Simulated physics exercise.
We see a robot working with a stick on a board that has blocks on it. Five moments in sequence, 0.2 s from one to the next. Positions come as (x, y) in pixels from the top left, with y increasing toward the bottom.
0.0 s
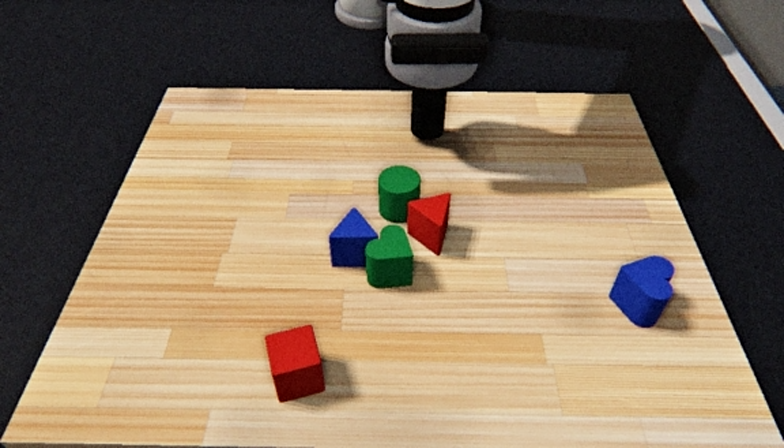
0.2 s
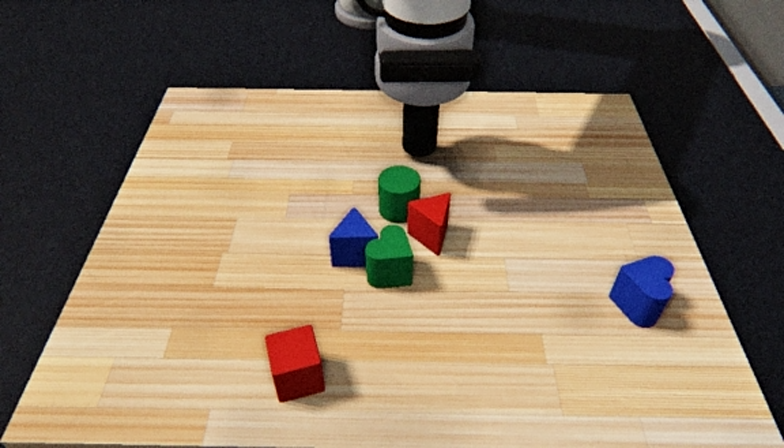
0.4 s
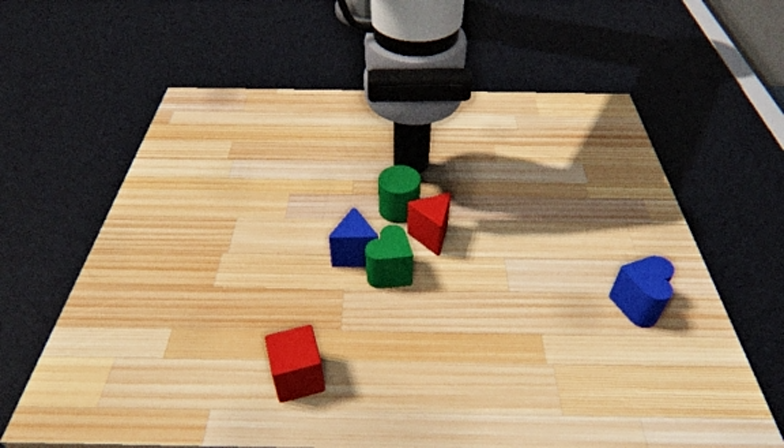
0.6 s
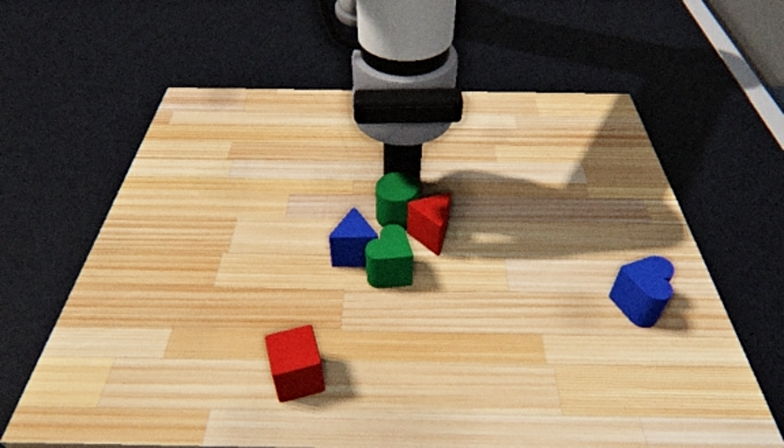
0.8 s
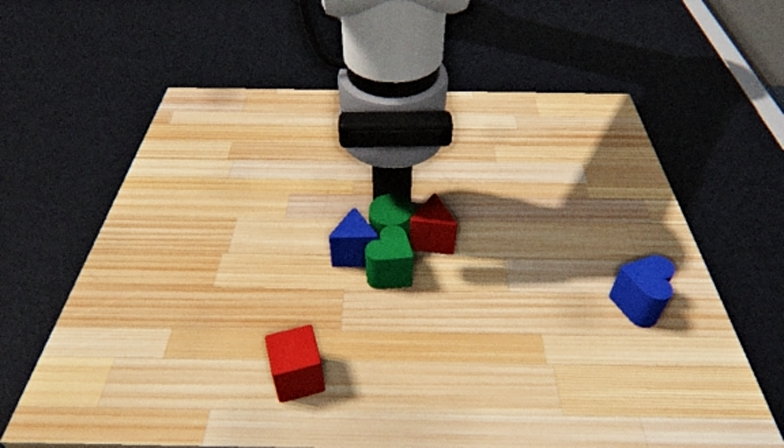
A grey robot arm with a black stick reaches over the far edge of a pale wooden board, seen from above at a steady, angled view. Green cylinder and heart blocks sit near the centre with blue and red triangular ones, a red cube nearer at left and a blue heart at right. The stick moves forward and slightly left, pushing the cylinder toward the green heart as the red triangle turns slightly.
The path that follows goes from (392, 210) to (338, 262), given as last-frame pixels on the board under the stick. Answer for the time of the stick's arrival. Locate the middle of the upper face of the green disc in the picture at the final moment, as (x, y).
Final place: (389, 234).
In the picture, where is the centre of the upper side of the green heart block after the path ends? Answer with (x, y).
It should be at (398, 265) by then.
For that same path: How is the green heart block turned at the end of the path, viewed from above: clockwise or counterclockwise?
It ends up turned clockwise.
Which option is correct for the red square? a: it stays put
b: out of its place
a
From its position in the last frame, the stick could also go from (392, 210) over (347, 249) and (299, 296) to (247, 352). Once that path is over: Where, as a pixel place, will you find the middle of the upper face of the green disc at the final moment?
My estimate: (388, 231).
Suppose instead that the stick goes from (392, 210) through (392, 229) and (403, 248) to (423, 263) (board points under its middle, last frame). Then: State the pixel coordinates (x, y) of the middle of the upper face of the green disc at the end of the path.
Top centre: (420, 267).
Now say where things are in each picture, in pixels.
The first frame shows lower end of the stick at (427, 130), tops of blocks, red square at (292, 349), blue triangular block at (354, 226), green heart block at (390, 243), green disc at (400, 178), red triangular block at (434, 206).
The second frame shows stick at (419, 146), blocks as before.
The third frame shows stick at (411, 164), blocks as before.
The fourth frame shows stick at (402, 182), green disc at (397, 186).
The fifth frame shows stick at (392, 203), red square at (292, 349), blue triangular block at (354, 226), green heart block at (390, 244), green disc at (391, 209), red triangular block at (434, 211).
What follows on the original path. Halfway along, stick at (366, 229); blue triangular block at (346, 236); green heart block at (397, 262), turned 40° clockwise; green disc at (389, 231).
At the end, stick at (338, 255); red square not moved; blue triangular block at (328, 259), turned 55° anticlockwise; green heart block at (398, 265), turned 40° clockwise; green disc at (389, 234); red triangular block not moved.
